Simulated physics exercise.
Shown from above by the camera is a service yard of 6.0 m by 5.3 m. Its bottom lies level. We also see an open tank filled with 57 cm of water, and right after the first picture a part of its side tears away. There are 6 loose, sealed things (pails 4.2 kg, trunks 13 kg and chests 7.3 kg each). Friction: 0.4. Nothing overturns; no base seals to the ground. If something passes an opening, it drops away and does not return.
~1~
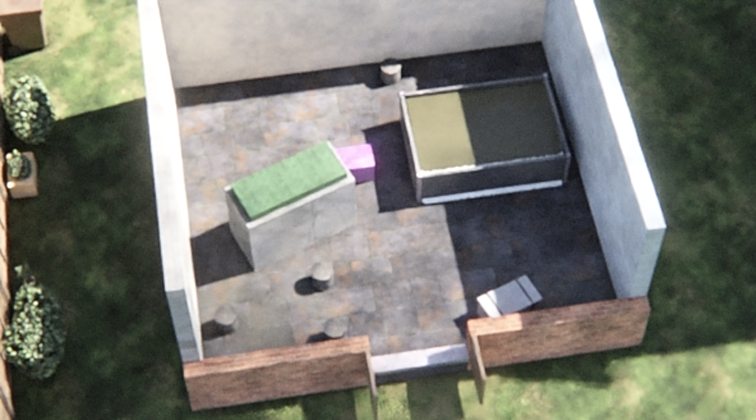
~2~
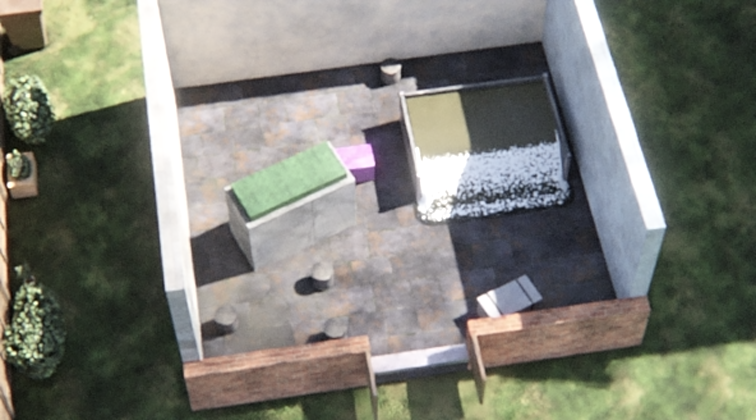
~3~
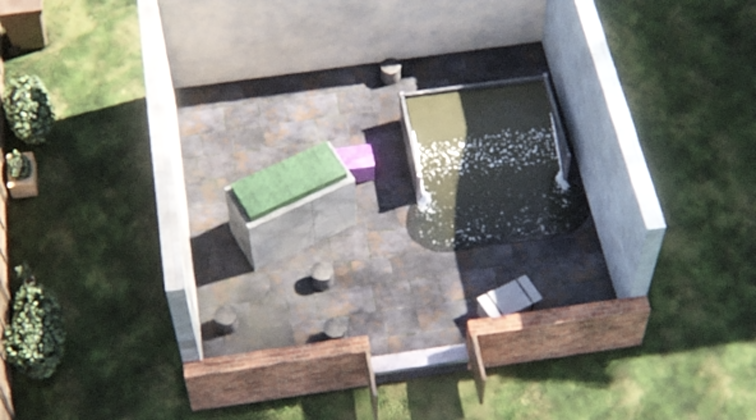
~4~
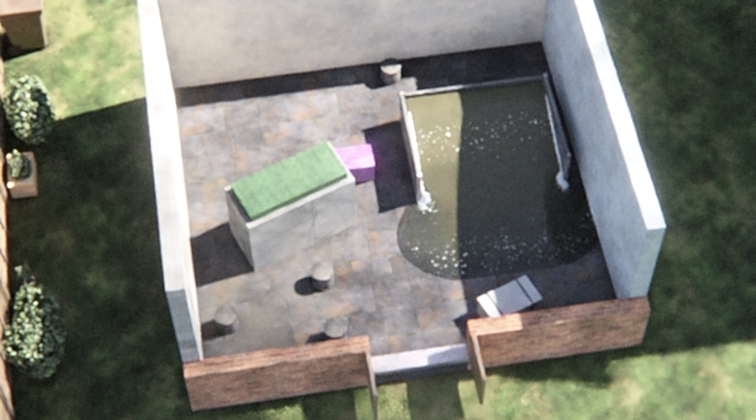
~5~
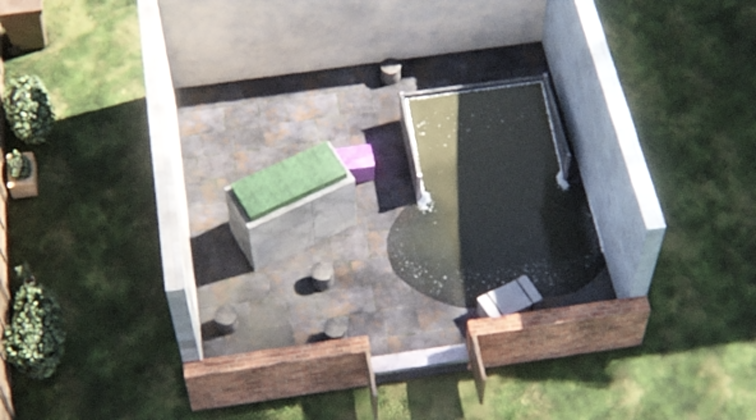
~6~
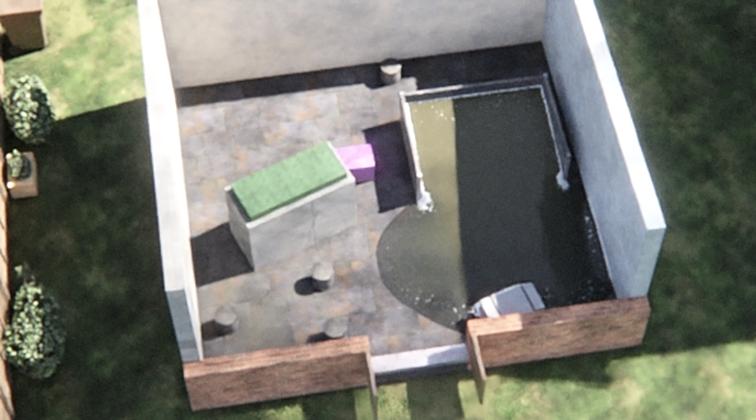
A large open tank of murky olive water stands at the right of a walled, paved yard, seen from above by a still camera. Left of it are a green-topped grey block, a small purple chest and short grey stumps, with a pale chest near the front brick wall. The tank's near side breaks away, white water gushes out and spreads forward in a dark pool, and the pale chest shifts slightly.
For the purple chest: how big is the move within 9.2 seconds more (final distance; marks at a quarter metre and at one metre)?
By the end, the purple chest edges a short distance.
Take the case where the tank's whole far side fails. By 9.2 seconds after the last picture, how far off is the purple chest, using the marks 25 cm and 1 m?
In that scenario the purple chest would have shifted only slightly.
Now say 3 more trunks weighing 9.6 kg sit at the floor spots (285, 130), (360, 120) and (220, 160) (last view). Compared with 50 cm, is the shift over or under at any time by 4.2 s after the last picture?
Going through them in the order asked, they come out shy of the mark, shy of the mark and shy of the mark.
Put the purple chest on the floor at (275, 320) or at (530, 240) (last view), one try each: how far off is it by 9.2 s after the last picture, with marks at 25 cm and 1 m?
From the first spot it goes a long way, and from the second it goes a long way.
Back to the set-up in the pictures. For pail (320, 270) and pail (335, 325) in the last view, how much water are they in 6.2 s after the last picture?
Depth approx. 3 cm / 5 cm.
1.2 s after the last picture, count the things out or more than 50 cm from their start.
The count is 0.
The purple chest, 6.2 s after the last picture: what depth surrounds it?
Depth approx. 2 cm.
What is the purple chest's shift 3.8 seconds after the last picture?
It has shifted about 0 cm.
Then, 1.2 s after the last picture the purple chest is near (354, 157), 0.0 m from its start, aground; 0 of 6 are out; 1 afloat.
Then, 3.8 s after the last picture the purple chest is near (354, 157), 0.0 m from its start, aground; 1 of 6 are out; 3 afloat.
Then, 6.2 s after the last picture the purple chest is near (360, 132), 0.5 m from its start, aground; 1 of 6 are out; 0 afloat.
Then, 9.2 s after the last picture the purple chest is near (360, 132), 0.5 m from its start, aground; 1 of 6 are out; 2 afloat.
